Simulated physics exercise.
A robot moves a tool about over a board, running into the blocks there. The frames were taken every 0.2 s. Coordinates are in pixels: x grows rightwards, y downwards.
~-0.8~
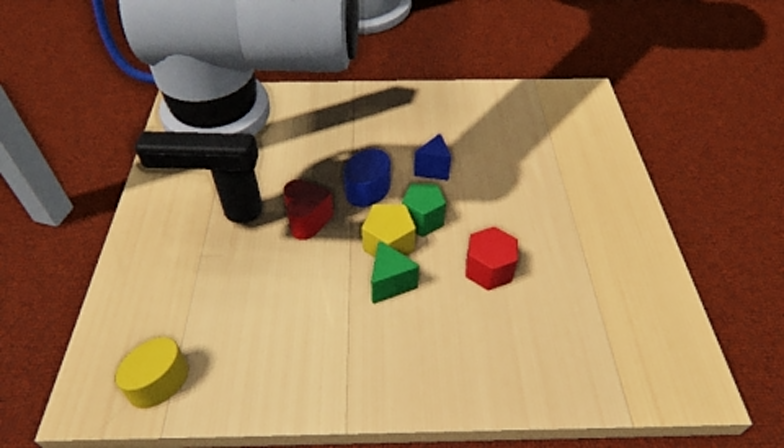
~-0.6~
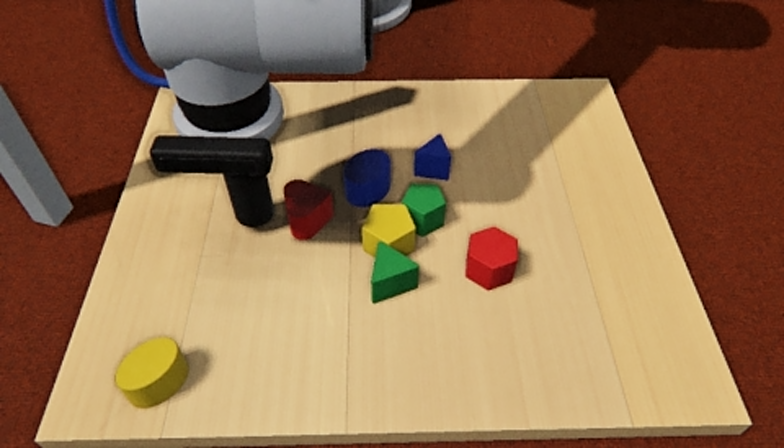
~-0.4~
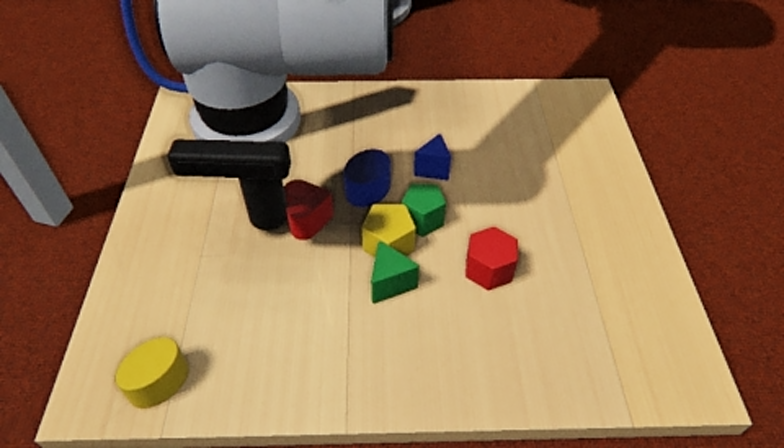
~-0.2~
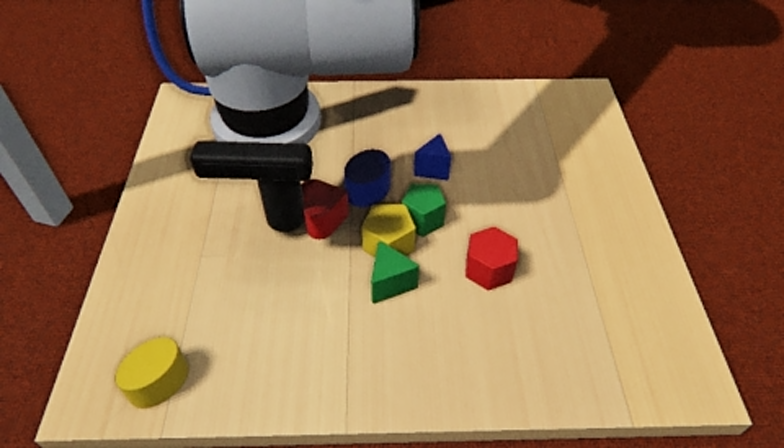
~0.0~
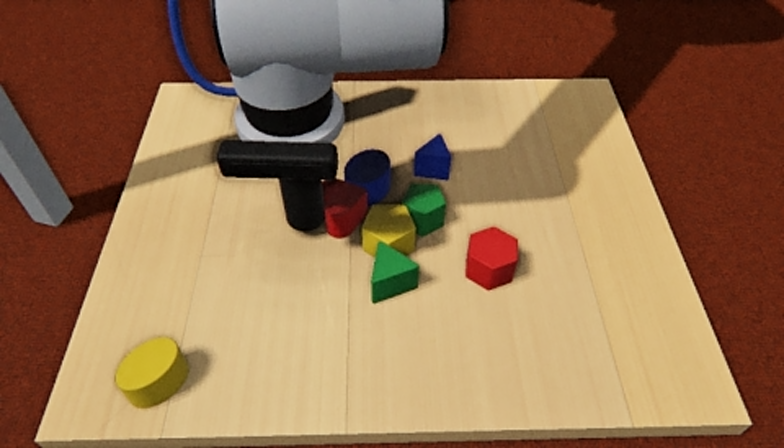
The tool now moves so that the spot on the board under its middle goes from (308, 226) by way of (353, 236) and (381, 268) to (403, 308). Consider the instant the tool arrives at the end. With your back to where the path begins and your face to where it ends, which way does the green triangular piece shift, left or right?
It goes right.
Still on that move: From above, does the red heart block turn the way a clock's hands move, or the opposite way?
The red heart block rotates counterclockwise.
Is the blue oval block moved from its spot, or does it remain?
Its place changes.
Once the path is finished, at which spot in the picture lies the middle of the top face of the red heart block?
Its top middle: (382, 194).
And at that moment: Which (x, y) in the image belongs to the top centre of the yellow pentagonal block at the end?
I predict (431, 237).
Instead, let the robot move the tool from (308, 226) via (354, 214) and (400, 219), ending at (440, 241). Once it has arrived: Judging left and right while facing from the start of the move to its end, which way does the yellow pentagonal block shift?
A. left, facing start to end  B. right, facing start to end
My pick is B.
What follows on the original path. One third of the way, tool (353, 227); red heart block (380, 194), turned 25° anticlockwise; blue oval block (375, 161), turned 15° anticlockwise; yellow pentagonal block (407, 226), turned 35° clockwise.
Two thirds of the way, tool (381, 260); red heart block (382, 194), turned 35° anticlockwise; blue oval block (375, 161), turned 15° anticlockwise; yellow pentagonal block (429, 236); green triangular piece (402, 284).
At the end, tool (404, 299); red heart block (382, 194), turned 35° anticlockwise; blue oval block (375, 161), turned 15° anticlockwise; yellow pentagonal block (431, 237); green triangular piece (419, 330), turned 20° clockwise.
